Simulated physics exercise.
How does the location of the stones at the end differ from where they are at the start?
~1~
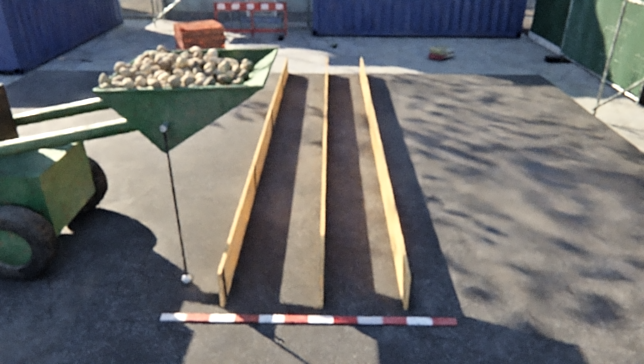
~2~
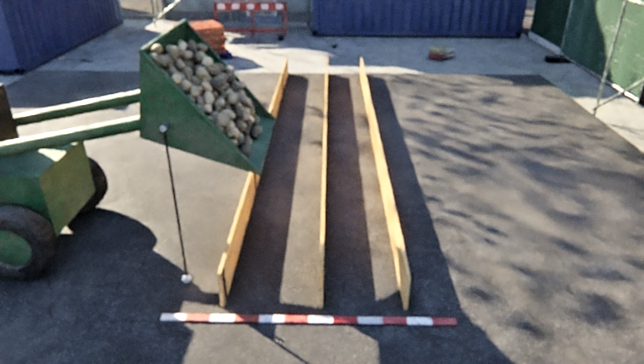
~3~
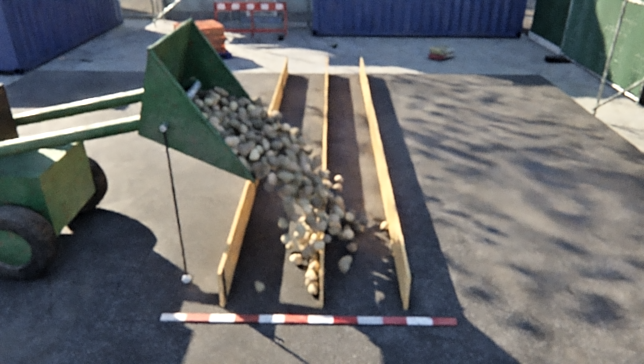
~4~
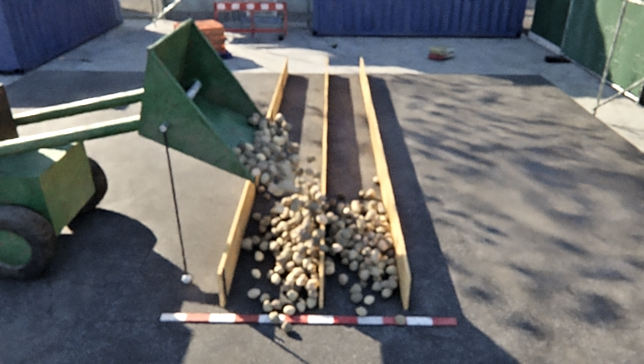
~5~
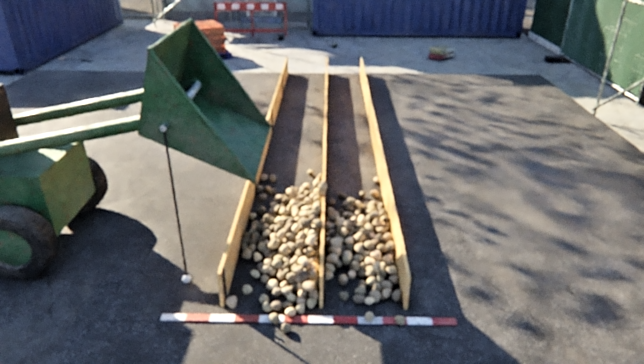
At the start the stones are heaped in the green bucket at the upper left. By the end they lie lower and farther right, on the ground between the wooden planks and around their front ends.
